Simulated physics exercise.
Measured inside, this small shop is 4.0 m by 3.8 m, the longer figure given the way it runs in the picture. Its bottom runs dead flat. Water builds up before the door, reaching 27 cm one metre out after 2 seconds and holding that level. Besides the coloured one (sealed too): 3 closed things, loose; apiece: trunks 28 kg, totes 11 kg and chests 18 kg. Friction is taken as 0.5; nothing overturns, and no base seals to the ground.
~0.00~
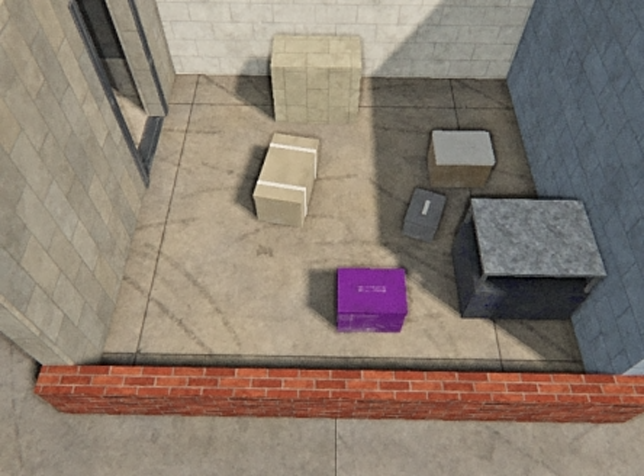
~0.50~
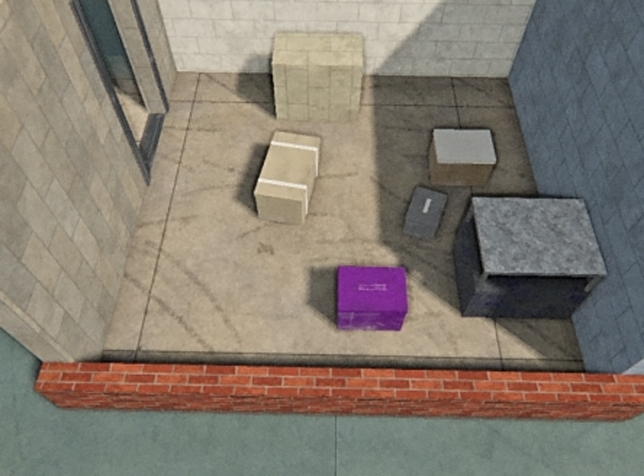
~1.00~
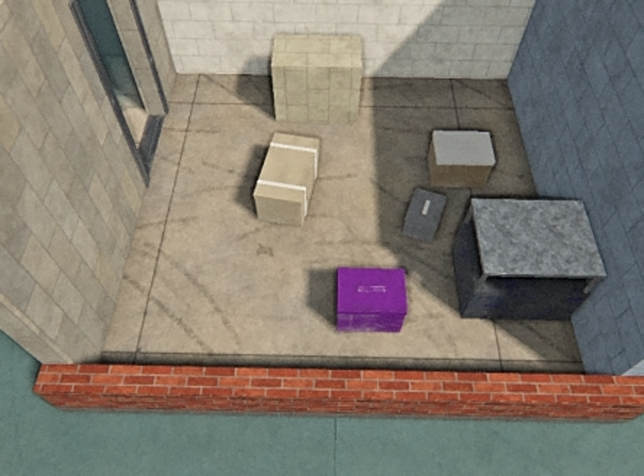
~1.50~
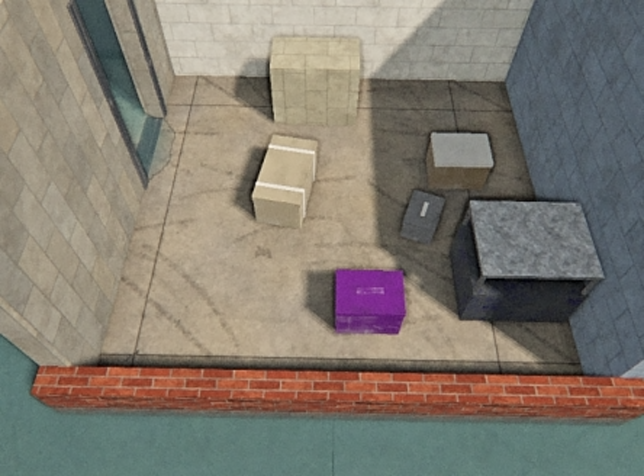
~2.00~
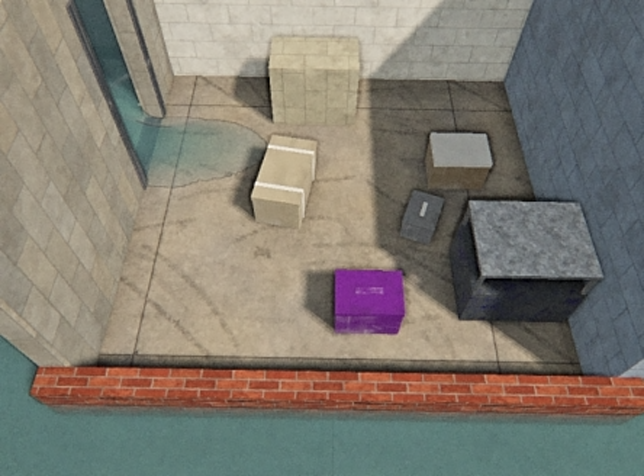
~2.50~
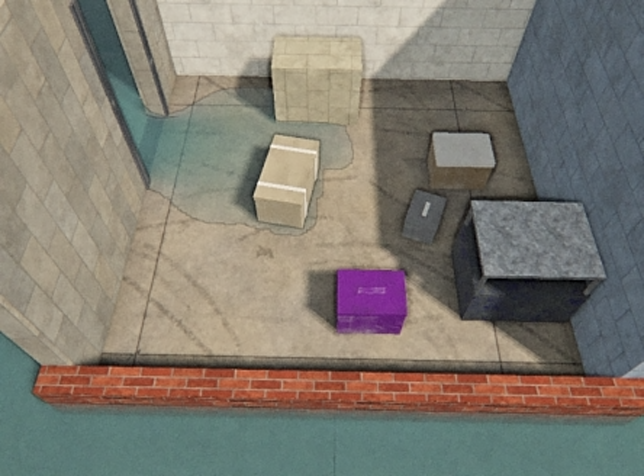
A small walled shop floor with a low red brick wall along the front is seen from high above, the view nearly still. A purple box sits near the front, a tan one left of centre, a pale block at the back, and a grey-topped brown box, small dark case and large dark block at right. Blue-green water covers the ground outside, then enters through the left doorway and spreads around the unmoving tan box.
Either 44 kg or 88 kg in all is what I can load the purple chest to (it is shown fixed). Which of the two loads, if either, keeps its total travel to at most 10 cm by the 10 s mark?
The lighter one.
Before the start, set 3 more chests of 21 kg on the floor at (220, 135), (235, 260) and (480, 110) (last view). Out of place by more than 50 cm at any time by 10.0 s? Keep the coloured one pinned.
The first comes out above the threshold, the second below the threshold, the third below the threshold.
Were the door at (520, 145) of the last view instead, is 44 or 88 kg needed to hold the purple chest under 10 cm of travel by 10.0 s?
There even the lighter works.
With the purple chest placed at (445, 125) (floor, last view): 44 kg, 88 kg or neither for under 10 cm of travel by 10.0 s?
Here the lighter suffices.
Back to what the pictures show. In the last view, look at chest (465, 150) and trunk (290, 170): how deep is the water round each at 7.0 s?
Depths: Near 16 cm, then near 12 cm.
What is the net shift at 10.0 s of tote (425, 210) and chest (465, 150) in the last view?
They sit 140 cm and 80 cm away, in the order given.
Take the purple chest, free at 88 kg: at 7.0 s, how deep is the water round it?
Depth: Approx. 6 cm.
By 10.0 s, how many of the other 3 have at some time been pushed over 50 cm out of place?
The total is 3.
After 3.5 s the purple chest would be 0 cm from its start with 44 kg and 0 cm from its start with 88 kg; 0 cm of water round it then.
After 4.5 s the purple chest would be 0 cm from its start with 44 kg and 0 cm from its start with 88 kg; 5 cm of water round it then.
After 7.0 s the purple chest would be 0 cm from its start with 44 kg and 0 cm from its start with 88 kg; 6 cm of water round it then.
After 10.0 s the purple chest would be 1 cm from its start with 44 kg and 0 cm from its start with 88 kg; 13 cm of water round it then.
